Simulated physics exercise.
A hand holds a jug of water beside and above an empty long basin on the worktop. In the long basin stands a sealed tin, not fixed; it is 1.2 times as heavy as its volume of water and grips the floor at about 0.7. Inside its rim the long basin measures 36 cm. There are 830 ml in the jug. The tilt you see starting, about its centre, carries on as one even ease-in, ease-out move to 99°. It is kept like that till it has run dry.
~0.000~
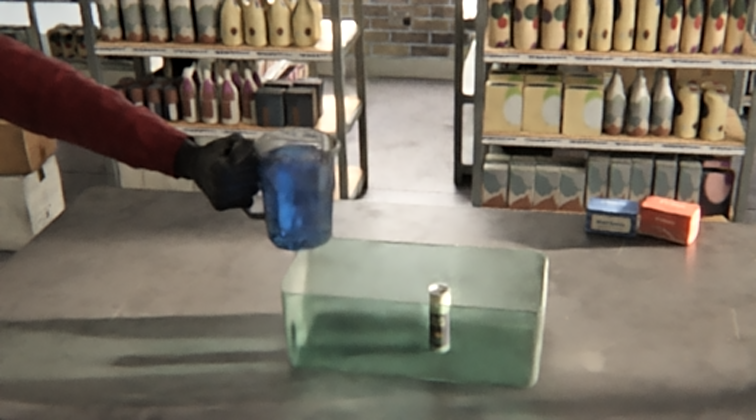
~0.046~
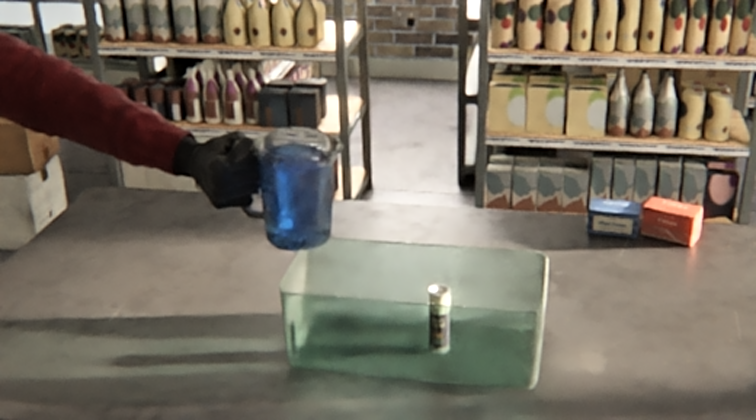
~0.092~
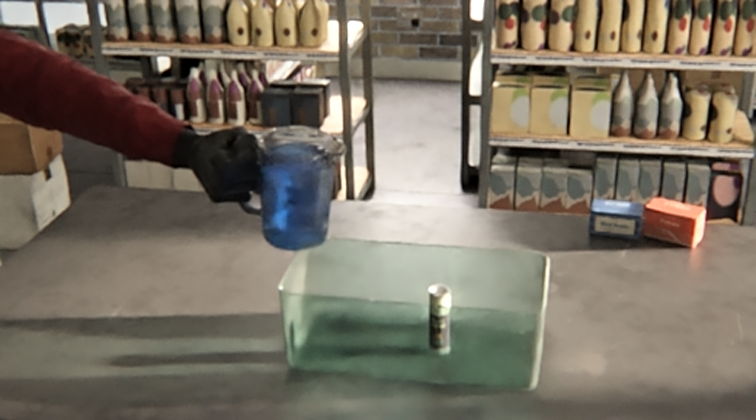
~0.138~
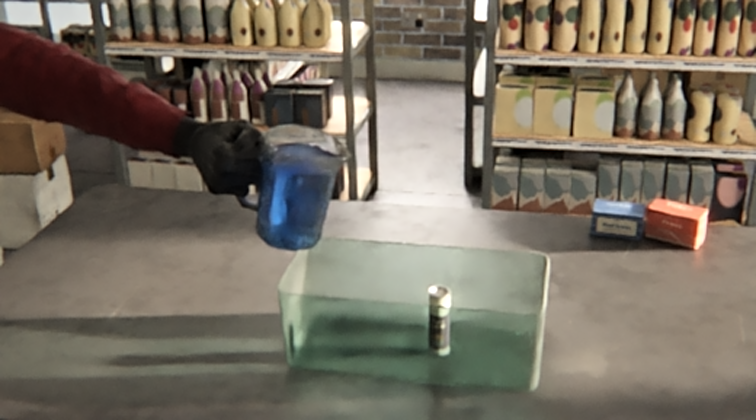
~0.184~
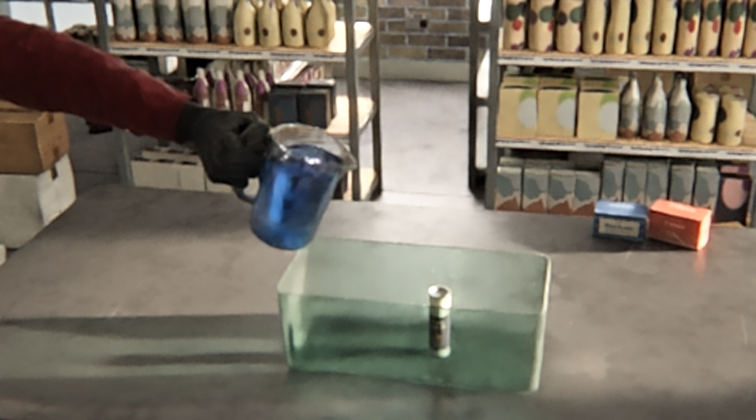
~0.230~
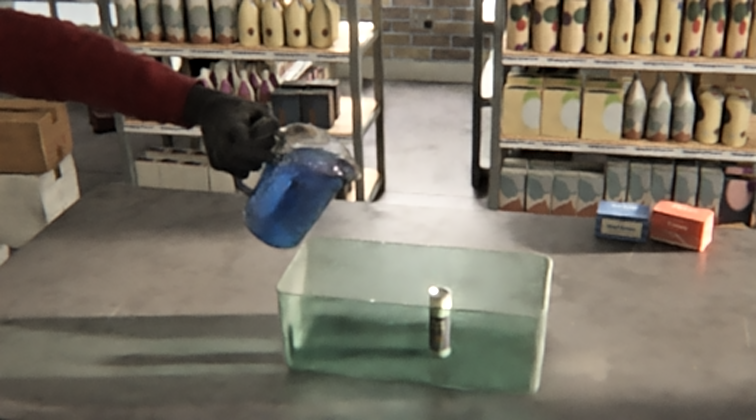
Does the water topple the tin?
The tin falls.
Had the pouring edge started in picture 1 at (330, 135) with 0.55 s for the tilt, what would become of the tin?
Then it remains upright.
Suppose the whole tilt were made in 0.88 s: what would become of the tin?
The tin stays up.
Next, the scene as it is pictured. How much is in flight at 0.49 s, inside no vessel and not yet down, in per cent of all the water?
Some 18 per cent.
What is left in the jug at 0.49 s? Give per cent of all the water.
Some 68 per cent.
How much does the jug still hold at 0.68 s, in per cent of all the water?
Some 28 per cent.
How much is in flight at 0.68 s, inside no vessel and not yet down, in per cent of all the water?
Some 14 per cent.
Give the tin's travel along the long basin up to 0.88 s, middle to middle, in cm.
Some 3 cm.
After 0.49 s the tilt is 91° and 67 per cent is still to pour; the tin stands where it began.
After 0.68 s the tilt is 99° and 29 per cent is still to pour; the tin leans 8°.
After 0.88 s the tilt is 99° and 9 per cent is still to pour; the tin leans 20°.
After 1.10 s the tilt is 99° and 2 per cent is still to pour; the tin lies on its side.
In the end the tin lies on its side.
